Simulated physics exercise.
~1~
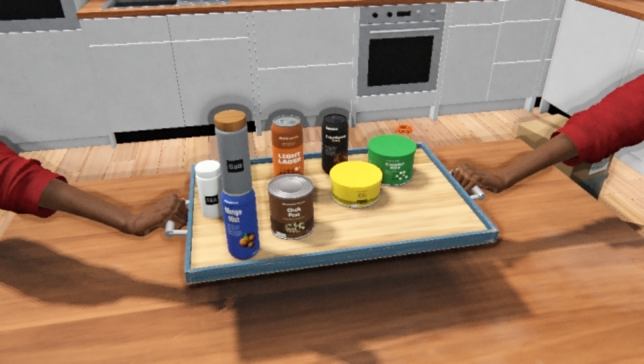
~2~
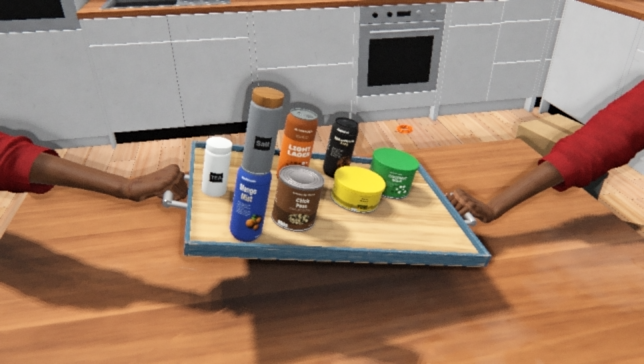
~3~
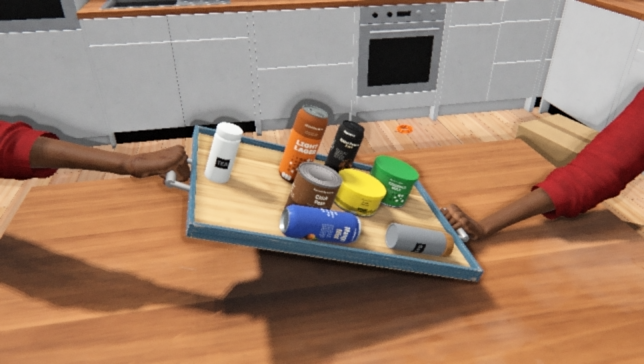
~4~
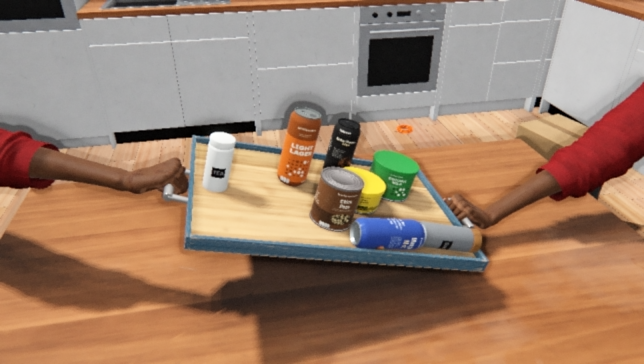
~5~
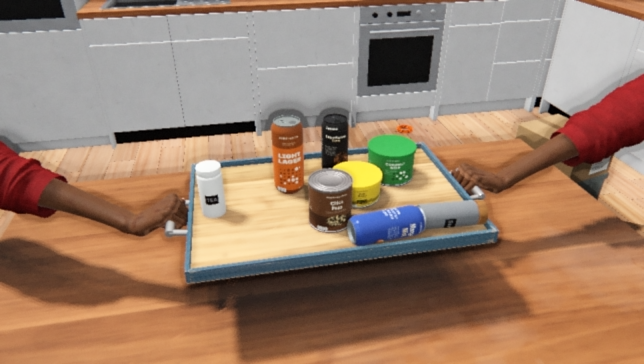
In a kitchen, two hands tip a tray right and level it, leaving two containers toppled.
